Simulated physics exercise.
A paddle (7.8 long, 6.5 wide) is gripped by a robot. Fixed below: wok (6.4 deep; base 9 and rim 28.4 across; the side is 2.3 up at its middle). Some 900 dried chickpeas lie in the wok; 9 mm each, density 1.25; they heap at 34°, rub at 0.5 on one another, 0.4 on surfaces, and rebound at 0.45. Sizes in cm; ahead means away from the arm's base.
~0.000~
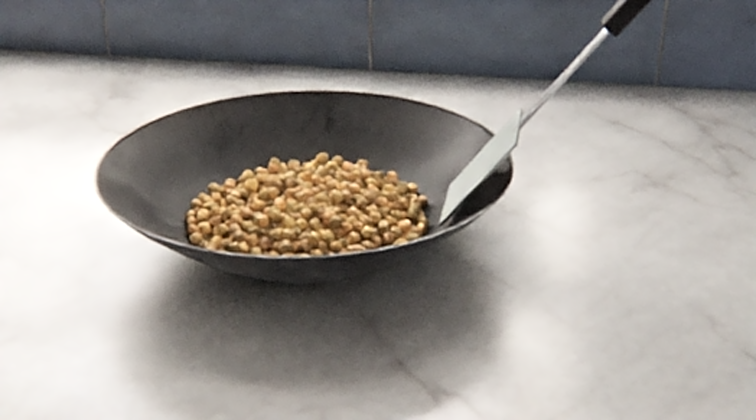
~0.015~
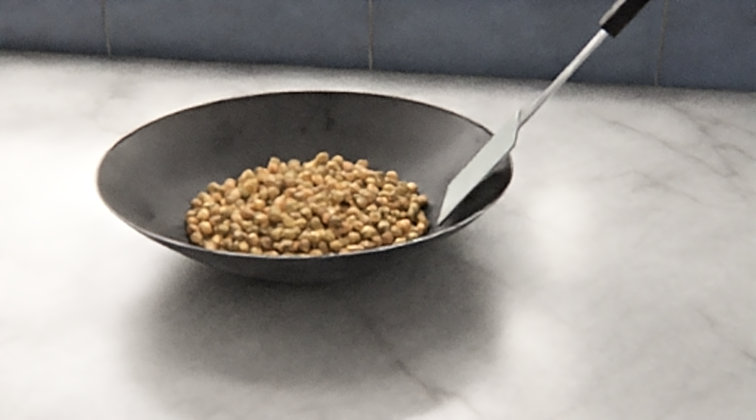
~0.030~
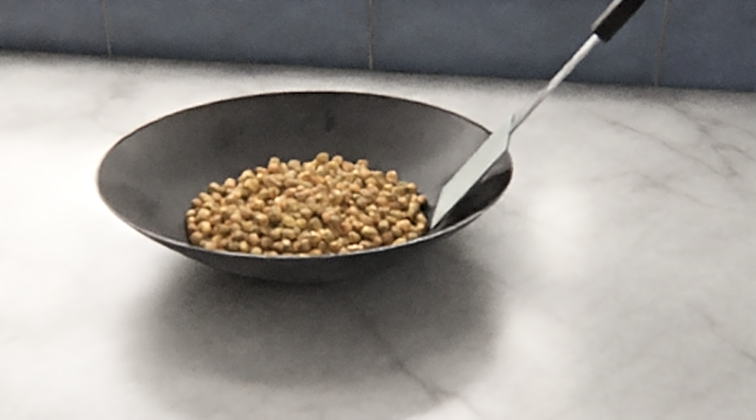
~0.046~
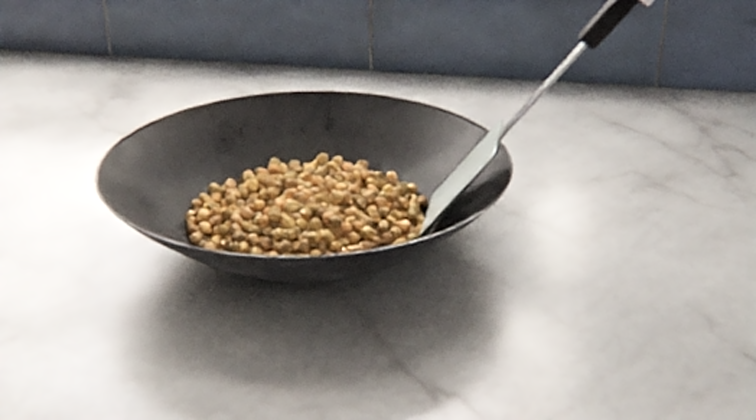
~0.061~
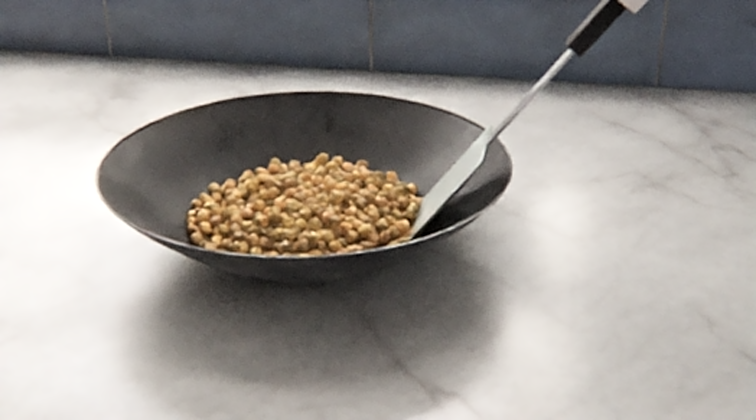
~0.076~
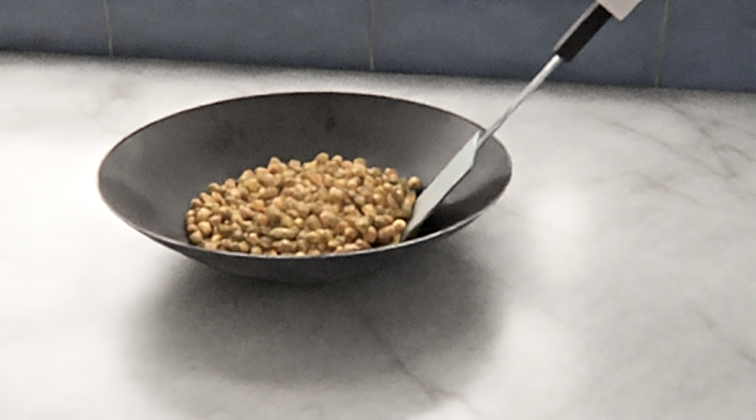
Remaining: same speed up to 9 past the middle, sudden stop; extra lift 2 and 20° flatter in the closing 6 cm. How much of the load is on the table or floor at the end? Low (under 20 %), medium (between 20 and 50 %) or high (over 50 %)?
Share on the table or floor: Low (under 20 %).
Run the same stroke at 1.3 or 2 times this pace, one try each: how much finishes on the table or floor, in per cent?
About 10 and 30 per cent.
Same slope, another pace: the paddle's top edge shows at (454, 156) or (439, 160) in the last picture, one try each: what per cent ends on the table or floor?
About 15 and 25 per cent.
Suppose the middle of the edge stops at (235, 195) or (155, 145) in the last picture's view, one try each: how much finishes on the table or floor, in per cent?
About 0 and 15 per cent.
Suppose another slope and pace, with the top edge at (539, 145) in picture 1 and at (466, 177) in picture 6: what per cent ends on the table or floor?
Some 20 per cent.
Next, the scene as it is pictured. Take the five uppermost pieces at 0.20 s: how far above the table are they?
Some 5 cm.
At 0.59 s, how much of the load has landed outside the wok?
About 5 per cent.
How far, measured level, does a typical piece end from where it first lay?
Roughly 4 cm.
After 0.20 s, sloping 53°, highest piece 5 above the table; 900 in the wok.
After 0.33 s, sloping 46°, highest piece 7 above the table; 900 in the wok.
After 0.59 s, sloping 33°, highest piece 8 above the table; 868 in the wok, 23 on the table or floor, 9 on the blade or in flight.
After 1.64 s, sloping 33°, highest piece 7 above the table; 868 in the wok, 32 on the table or floor.
At rest, 868 in the wok, 32 on the table or floor. That is 4 % on the table or floor.
